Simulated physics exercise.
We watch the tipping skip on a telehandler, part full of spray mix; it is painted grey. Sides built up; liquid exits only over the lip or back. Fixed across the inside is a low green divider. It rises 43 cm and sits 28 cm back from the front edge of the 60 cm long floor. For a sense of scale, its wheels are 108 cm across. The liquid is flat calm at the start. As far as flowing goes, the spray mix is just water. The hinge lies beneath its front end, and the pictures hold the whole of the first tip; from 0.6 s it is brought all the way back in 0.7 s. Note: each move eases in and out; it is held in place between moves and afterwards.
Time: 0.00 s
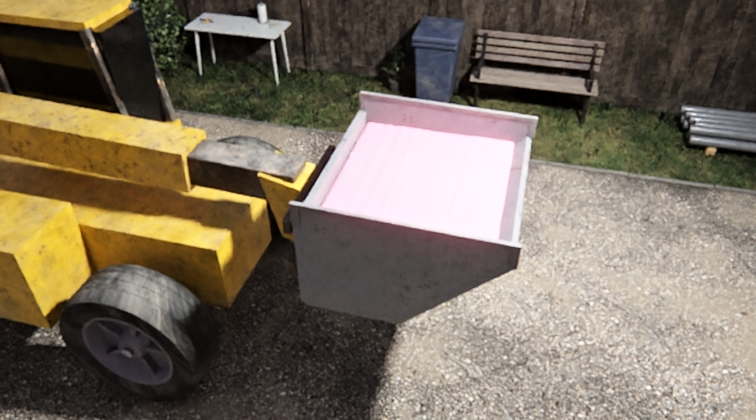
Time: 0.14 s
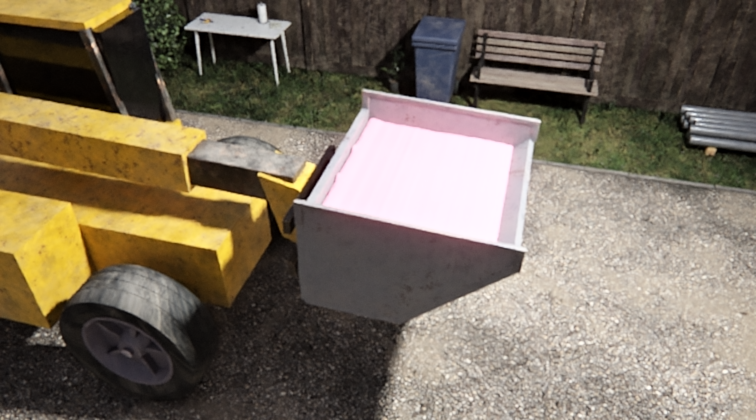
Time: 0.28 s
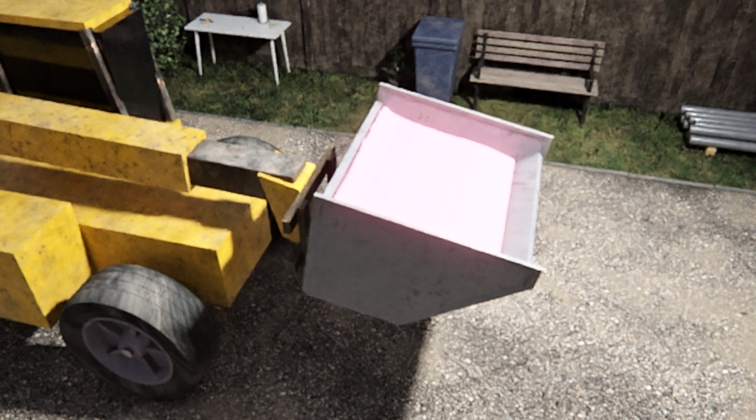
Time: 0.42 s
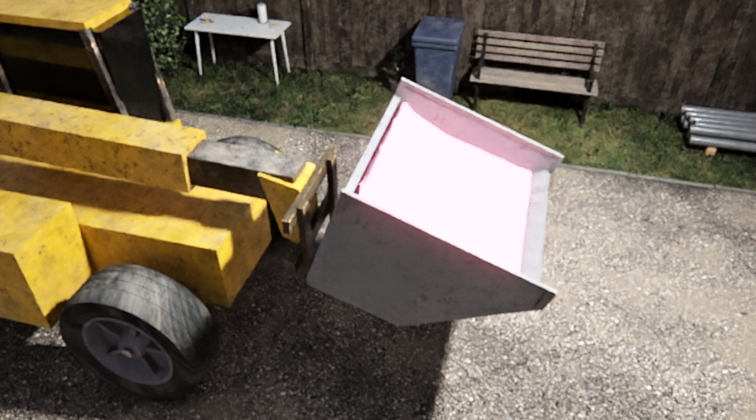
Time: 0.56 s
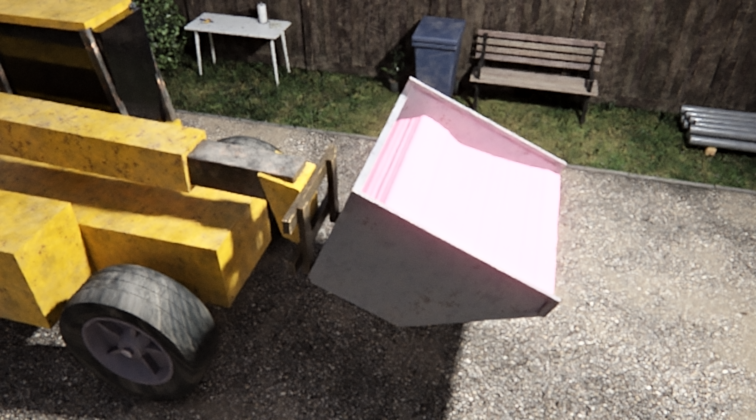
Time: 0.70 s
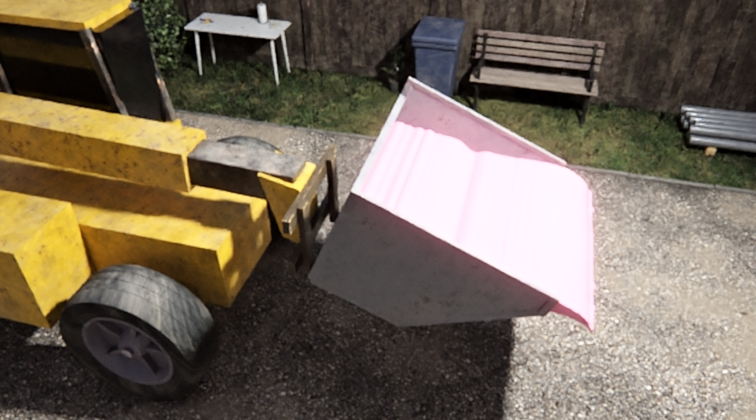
A grey skip of pale pink liquid on the front of a yellow machine tilted forwards to the right, and the liquid shifted towards the lip and began pouring over it.
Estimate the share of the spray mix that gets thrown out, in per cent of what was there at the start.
25 %.
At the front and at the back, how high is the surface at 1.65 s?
About 48 cm in front and 40 cm behind.
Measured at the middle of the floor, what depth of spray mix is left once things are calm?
Close to 44 cm once things settle.
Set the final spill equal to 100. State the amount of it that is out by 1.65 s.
By then it's around 100 per cent.
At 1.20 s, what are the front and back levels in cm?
At the front 38 cm, at the back 42 cm.
By 1.20 s the surface stands 42 cm at the back and 38 cm at the front; 25 per cent is out, over the front.
By 1.65 s the surface stands 41 cm at the back and 47 cm at the front; 25 per cent is out, over the front.
By 2.10 s the surface stands 56 cm at the back and 38 cm at the front; 25 per cent is out, over the front.
By 4.18 s 25 per cent is out, over the front, 163 of 646 litres.
